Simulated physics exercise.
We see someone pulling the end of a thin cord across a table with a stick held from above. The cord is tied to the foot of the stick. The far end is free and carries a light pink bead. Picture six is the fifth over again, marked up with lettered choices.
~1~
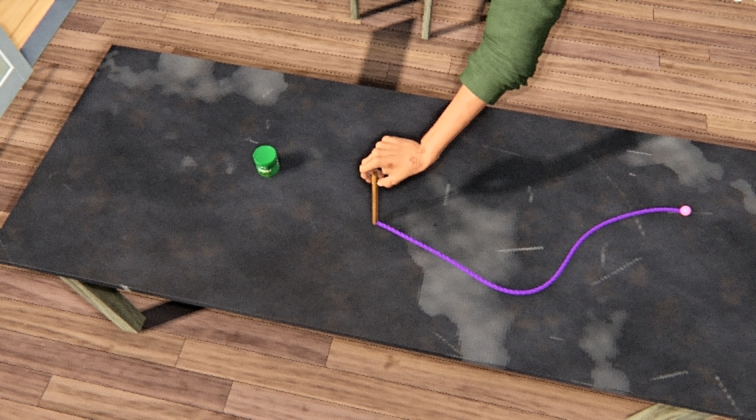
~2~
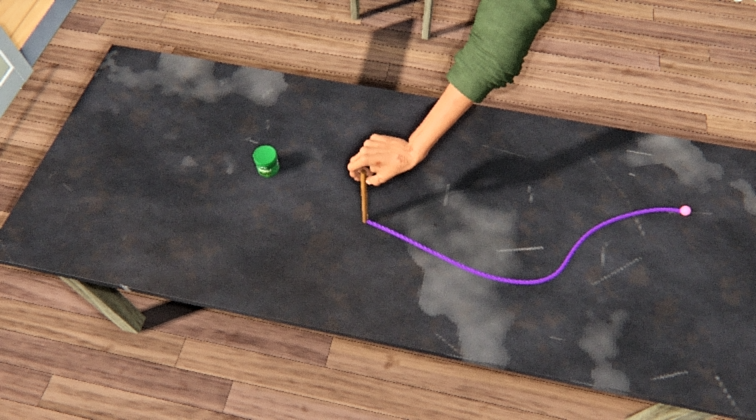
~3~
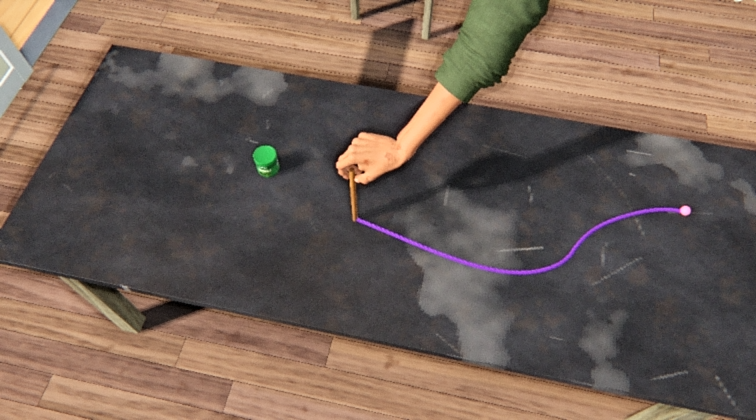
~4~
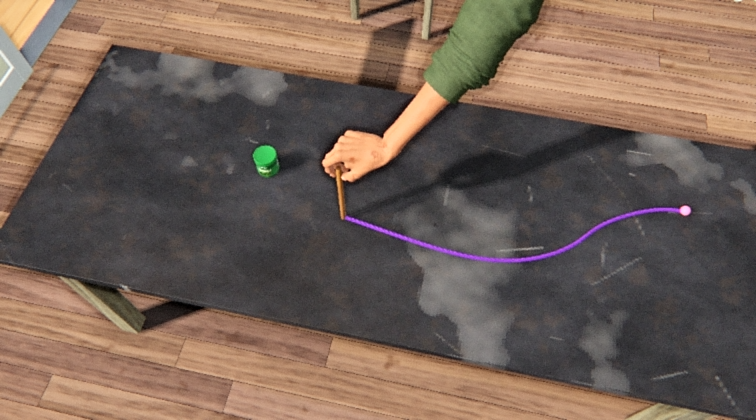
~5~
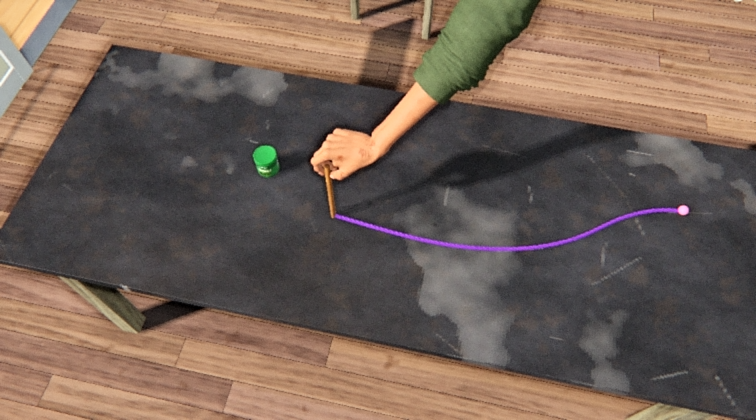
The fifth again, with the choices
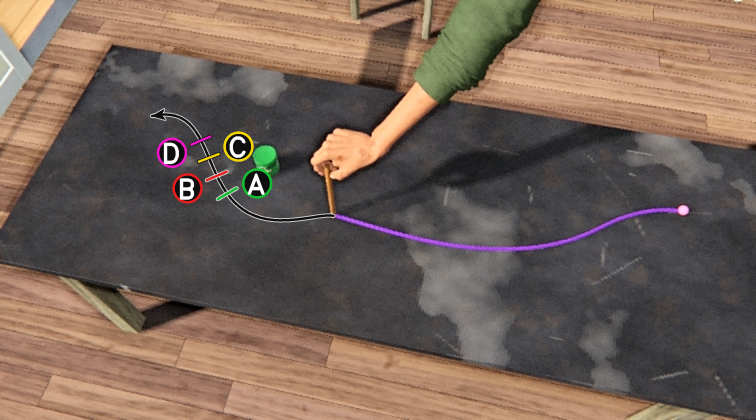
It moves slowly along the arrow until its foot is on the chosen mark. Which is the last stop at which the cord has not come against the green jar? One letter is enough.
Mark C.
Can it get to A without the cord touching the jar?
Yes.
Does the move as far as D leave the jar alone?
For that mark, no.
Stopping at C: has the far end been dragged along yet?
Yes.
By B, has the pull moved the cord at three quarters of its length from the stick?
Yes.
On the marked copy, A at (227, 194); B at (217, 176); C at (209, 158); D at (201, 141); the route from (334, 216) via (221, 183) to (152, 116).
Following C. Soon after the start, foot of the stick (274, 220), middle of the cord (460, 229), free end (638, 216).
Later, foot of the stick (227, 194), middle of the cord (405, 223), free end (585, 222).
In the end, foot of the stick (209, 158), middle of the cord (371, 212), free end (550, 223); nothing has been touched.
As for the rest, A is safe but short; B is safe but short; D brings the cord against the jar.
